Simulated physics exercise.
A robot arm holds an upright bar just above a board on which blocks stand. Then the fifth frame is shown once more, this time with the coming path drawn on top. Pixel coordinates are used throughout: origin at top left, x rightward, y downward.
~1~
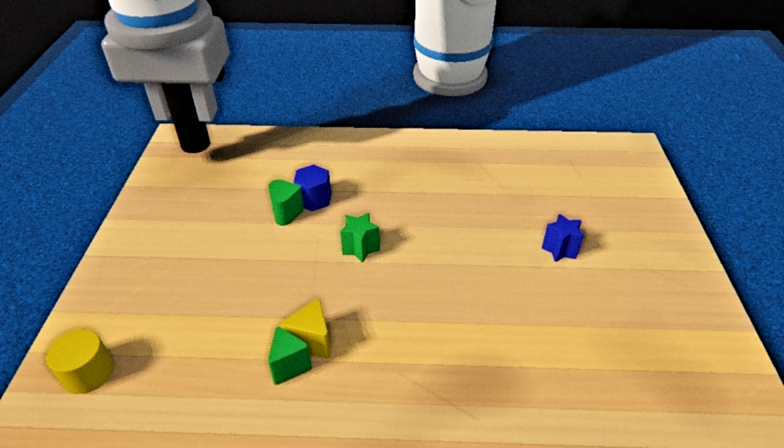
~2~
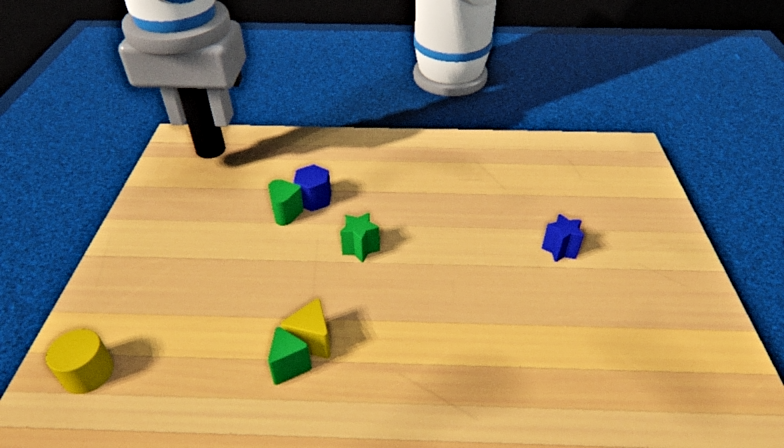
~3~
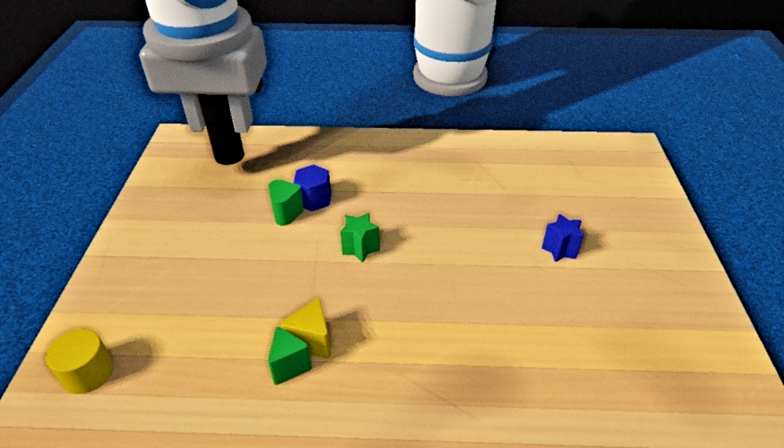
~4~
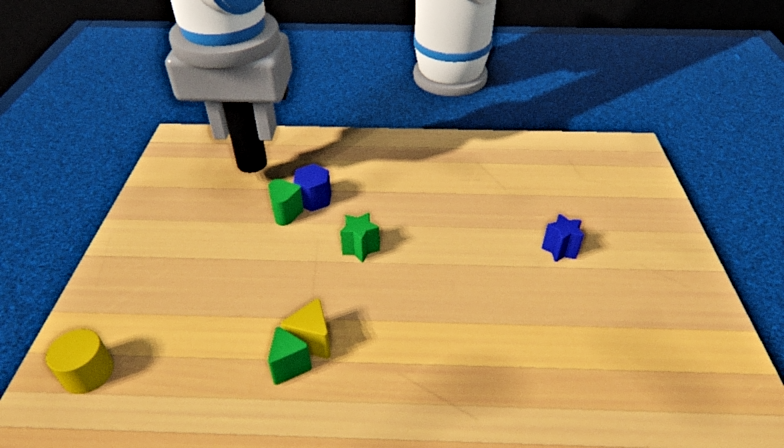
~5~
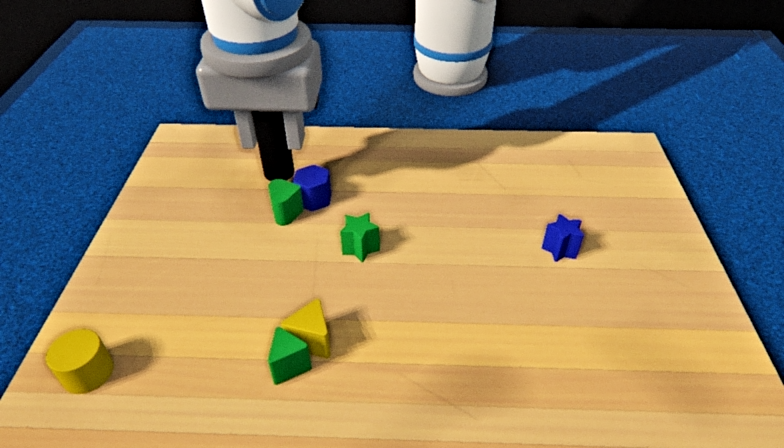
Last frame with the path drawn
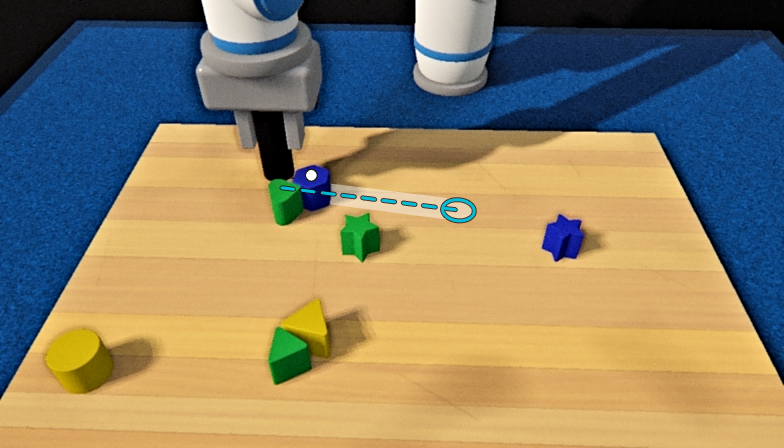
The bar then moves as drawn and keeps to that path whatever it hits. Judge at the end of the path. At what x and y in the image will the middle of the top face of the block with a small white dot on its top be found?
Put as a pixel place, it's (369, 198).
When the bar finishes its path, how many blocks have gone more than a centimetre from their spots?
1.
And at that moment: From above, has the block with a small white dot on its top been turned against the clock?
No - that is not the case.
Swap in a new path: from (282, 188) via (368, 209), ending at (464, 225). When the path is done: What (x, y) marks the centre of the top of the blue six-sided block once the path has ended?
The middle of its top is at (407, 217).
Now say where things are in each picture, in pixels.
The first frame shows bar's lower end (196, 145); green heart-shaped block (282, 190); blue six-sided block (311, 175).
The second frame shows bar (211, 150); blocks still.
The third frame shows bar (230, 157); blocks still.
The fourth frame shows bar (252, 164); blocks still.
The fifth frame shows bar (279, 173); green heart-shaped block (282, 190); blue six-sided block (311, 175).
Drawn move, straight from (282, 188) to (458, 210); the dot is on the blue six-sided block.
What follows on the original path. One third of the way, bar (338, 180); blue six-sided block (351, 190), turned 60° clockwise.
Two thirds of the way, bar (399, 188); blue six-sided block (369, 198), turned 115° clockwise.
At the end, bar (460, 195); green heart-shaped block still; blue six-sided block (369, 198), turned 115° clockwise.
